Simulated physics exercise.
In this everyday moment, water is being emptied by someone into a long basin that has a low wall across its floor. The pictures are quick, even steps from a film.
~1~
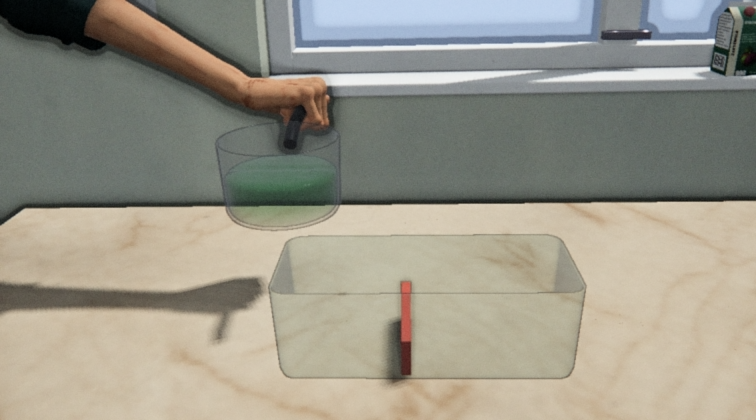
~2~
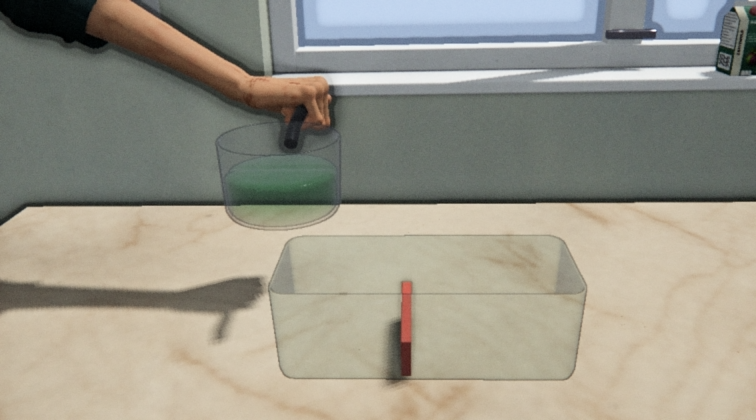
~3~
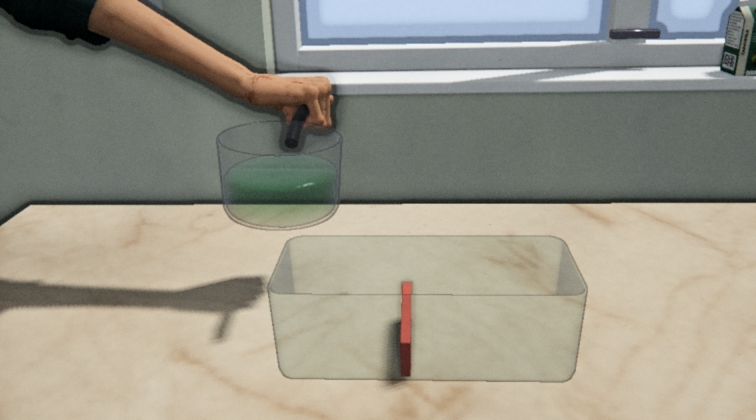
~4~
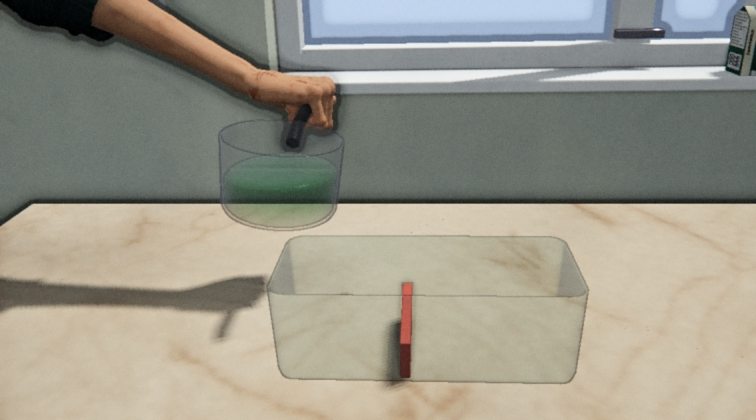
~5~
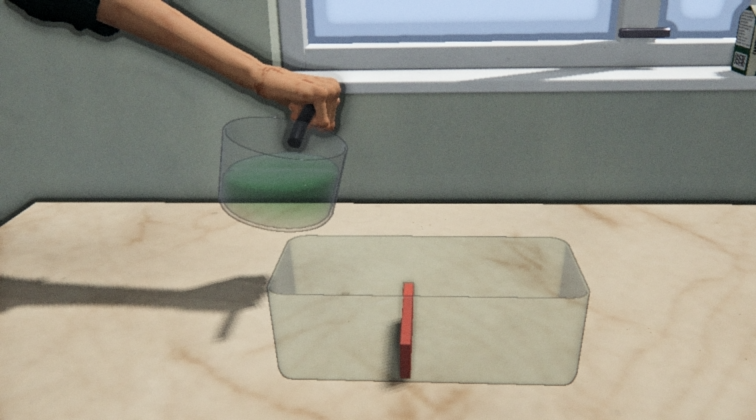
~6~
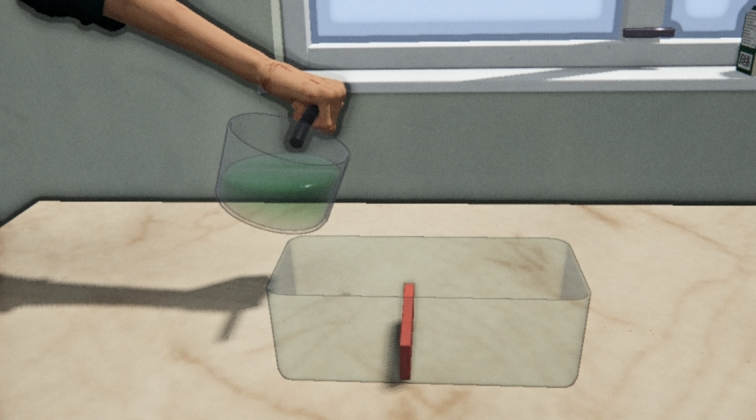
To begin with, a hand holds a clear round container of green-tinted liquid nearly level above a marble-patterned counter, where a long clear basin with a low red wall inside sits below. The hand then slowly tilts the container toward the right, its right edge dipping slightly while the basin stays still.
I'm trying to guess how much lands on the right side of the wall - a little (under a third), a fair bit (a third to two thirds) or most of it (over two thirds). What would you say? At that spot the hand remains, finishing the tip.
I would say a little, under a third.
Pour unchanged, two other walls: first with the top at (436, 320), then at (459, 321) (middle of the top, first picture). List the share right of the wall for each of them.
Record: Case 1 near 5 %, case 2 near 10 %.
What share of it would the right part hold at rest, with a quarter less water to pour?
Roughly 5 in a hundred.
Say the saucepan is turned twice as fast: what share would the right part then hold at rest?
I'd put it at some 5 percent.
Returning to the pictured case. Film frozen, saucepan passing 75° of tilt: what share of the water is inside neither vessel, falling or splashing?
About 25 %.
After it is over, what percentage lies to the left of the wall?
80 in a hundred.
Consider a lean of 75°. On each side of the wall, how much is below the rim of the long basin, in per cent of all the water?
You'd find 10 per cent on the left and 0 per cent on the right.
A moment on, the saucepan is tipped on its side and 64 per cent is still to pour, 12 is left of the wall and 0 right of it.
Next, the saucepan is tipped right over and 9 per cent is still to pour, 67 is left of the wall and 16 right of it.
Then the saucepan is tipped right over and 0 per cent is still to pour, 82 is left of the wall and 17 right of it.
Later the saucepan is tipped right over and 0 per cent is still to pour, 82 is left of the wall and 17 right of it.
In the end 82 per cent lies left of the wall, 17 right of it and 1 outside.
